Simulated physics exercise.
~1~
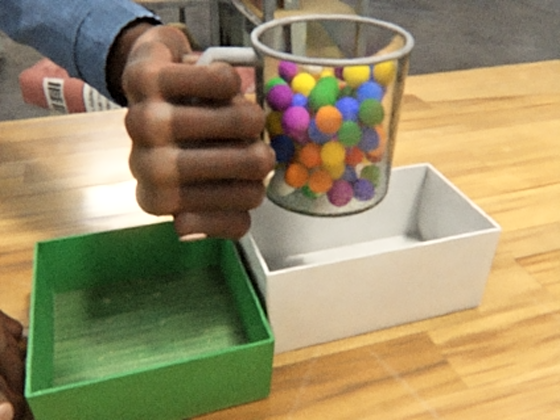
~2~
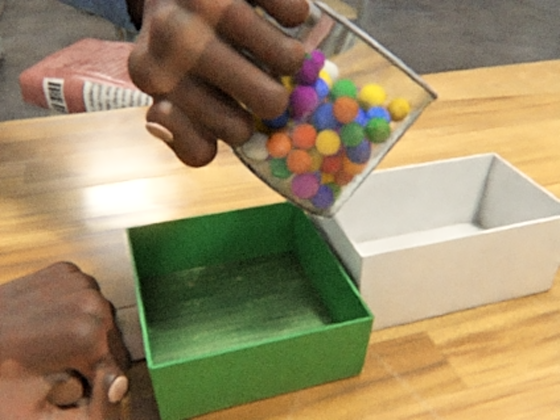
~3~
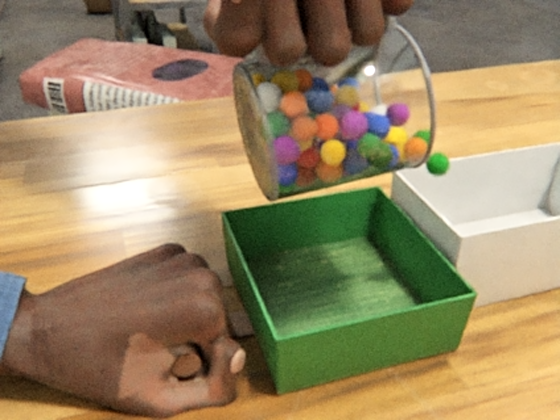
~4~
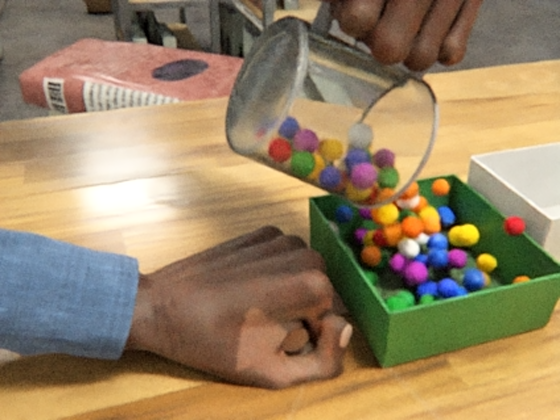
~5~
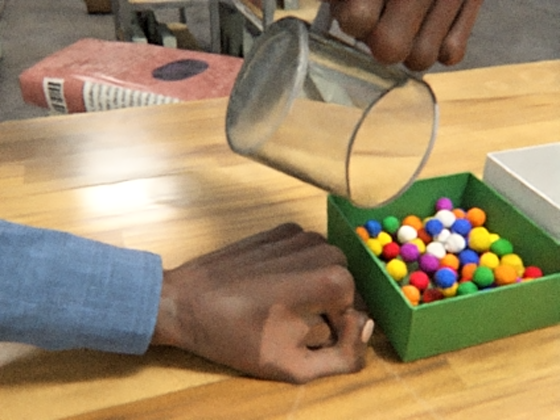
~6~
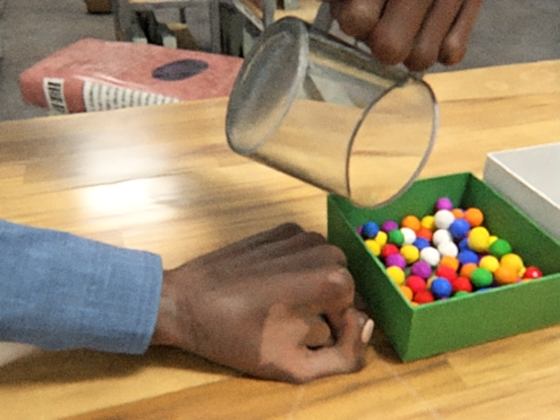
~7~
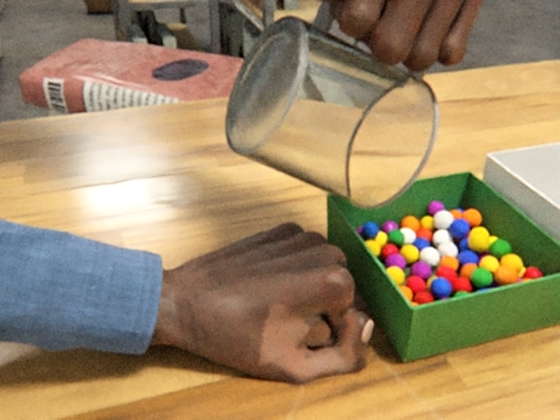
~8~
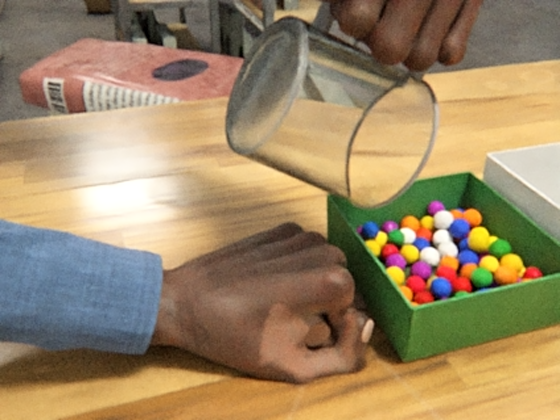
On a wooden table, hands sliding green and white boxes right while tipping a clear mug, colourful balls filling the green box.
